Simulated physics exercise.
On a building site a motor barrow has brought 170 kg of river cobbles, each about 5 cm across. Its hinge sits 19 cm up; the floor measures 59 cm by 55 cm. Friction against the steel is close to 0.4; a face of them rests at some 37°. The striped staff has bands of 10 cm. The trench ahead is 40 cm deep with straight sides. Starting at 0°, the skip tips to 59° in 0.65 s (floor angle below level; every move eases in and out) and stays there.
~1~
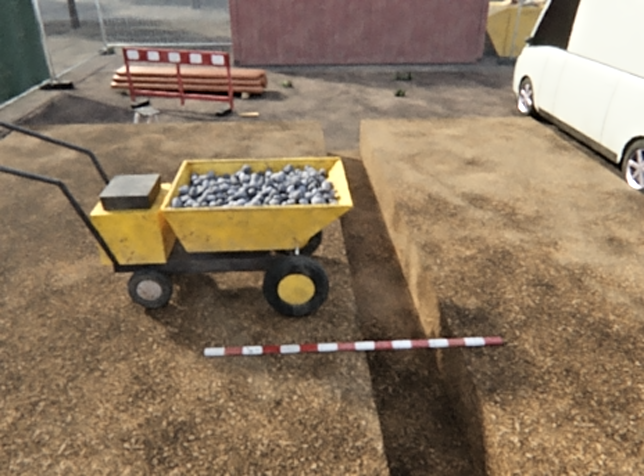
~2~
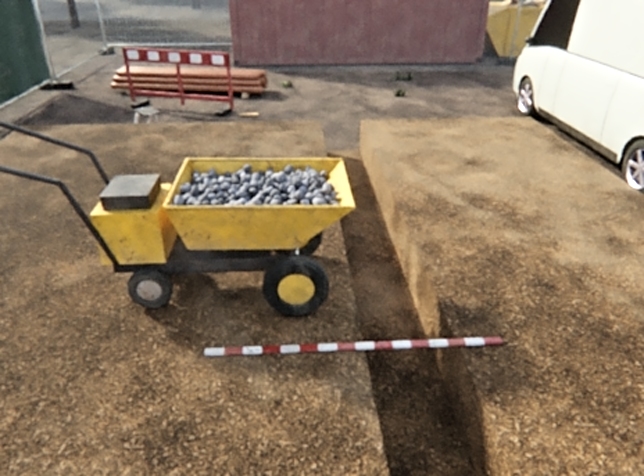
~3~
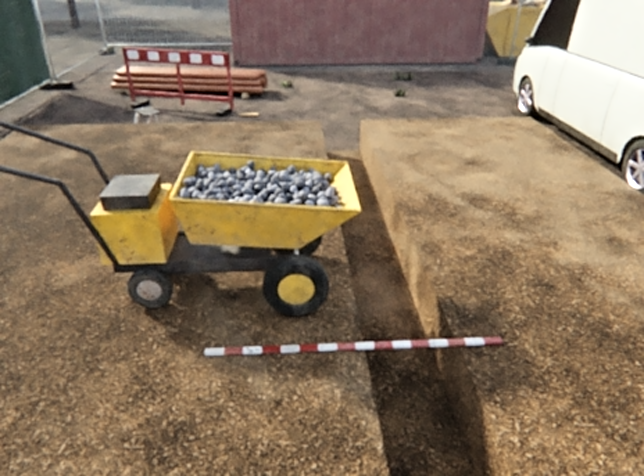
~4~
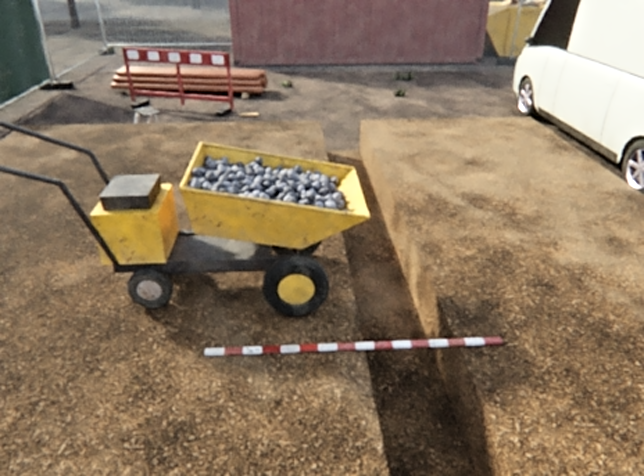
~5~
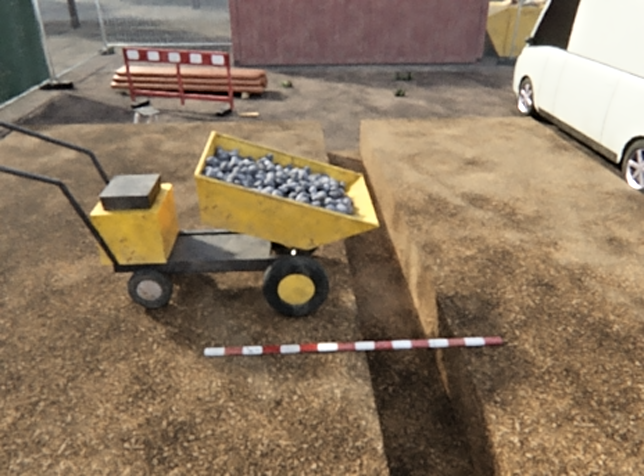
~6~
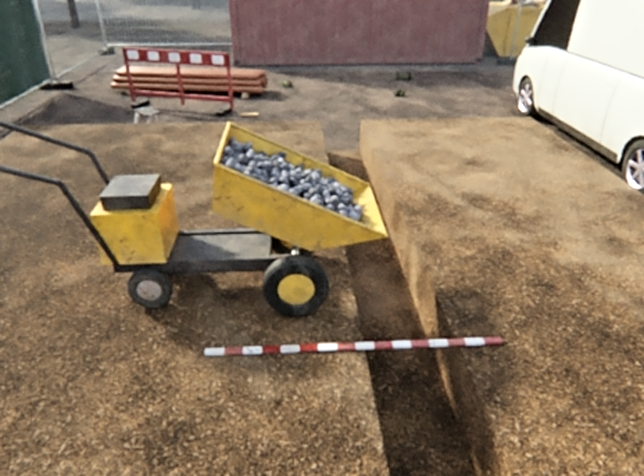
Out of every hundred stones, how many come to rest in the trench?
About 65 per cent.
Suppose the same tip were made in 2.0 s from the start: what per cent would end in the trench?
In that case some 85 per cent.
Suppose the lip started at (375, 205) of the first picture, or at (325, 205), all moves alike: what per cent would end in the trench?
First some 45, then 90 per cent.
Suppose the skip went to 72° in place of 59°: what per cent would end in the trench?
It would be near 80 per cent.
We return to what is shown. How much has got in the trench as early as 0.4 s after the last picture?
Some 15 per cent.
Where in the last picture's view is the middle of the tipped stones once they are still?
Their middle is at about (415, 314).
Then, 0.2 s after the last picture the floor is at 50°, 100 % in the skip; the foremost stones are at (386, 239).
Then, 0.4 s after the last picture the floor is at 59°, 85 % in the skip, 15 % in the trench; the foremost stones are at (436, 275).
Then, 0.8 s after the last picture the floor is at 59°, 32 % in the skip, 35 % in the trench, 33 % past the trench; the foremost stones are at (523, 279).
Then, 2.8 s after the last picture the floor is at 59°, 0 % in the skip, 65 % in the trench, 35 % past the trench; the foremost stones are at (624, 274).
